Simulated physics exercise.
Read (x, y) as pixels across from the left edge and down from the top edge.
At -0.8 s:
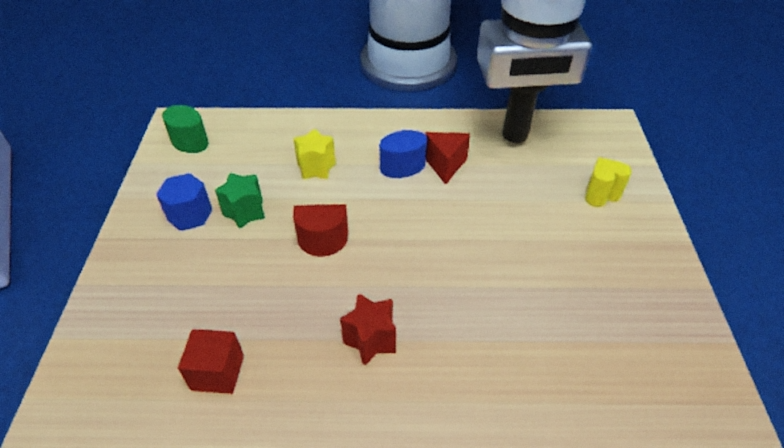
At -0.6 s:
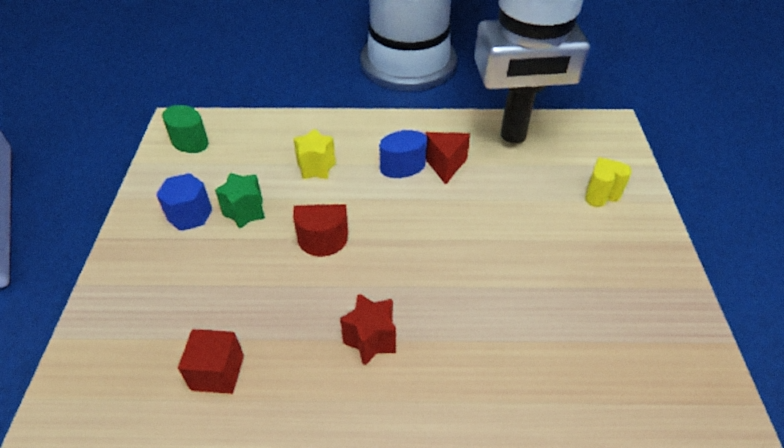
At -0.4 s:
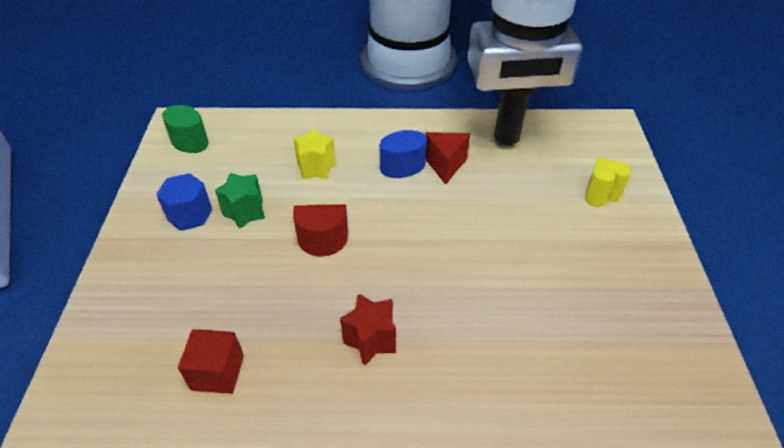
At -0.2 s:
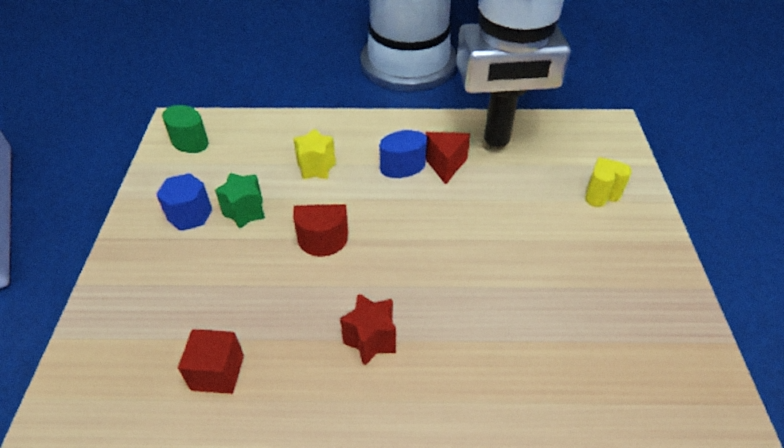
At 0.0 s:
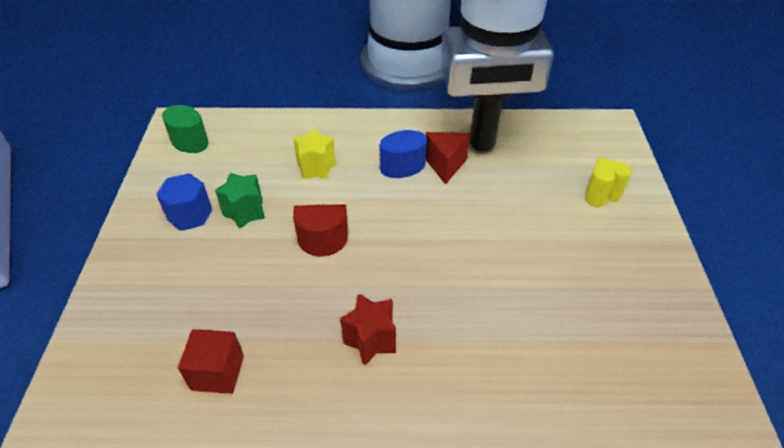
Robot arm with a black rod moving left along the board's far edge toward a red triangular block, the blocks staying still.
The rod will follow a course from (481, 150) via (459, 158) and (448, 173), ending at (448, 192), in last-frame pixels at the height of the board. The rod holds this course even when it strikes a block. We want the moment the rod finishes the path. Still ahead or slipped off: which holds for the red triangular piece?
That block drops off.
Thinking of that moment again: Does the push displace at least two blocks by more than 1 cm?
In short: No.
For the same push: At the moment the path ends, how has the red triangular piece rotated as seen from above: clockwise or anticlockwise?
It spins clockwise.
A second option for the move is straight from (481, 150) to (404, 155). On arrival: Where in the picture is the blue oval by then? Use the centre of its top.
It comes to (382, 148).
The first path, step by step. Halfway along, rod (451, 158); red triangular piece (434, 153), turned 50° clockwise.
At the end, rod (449, 185); blue oval unmoved; red triangular piece (421, 166), turned 80° clockwise.
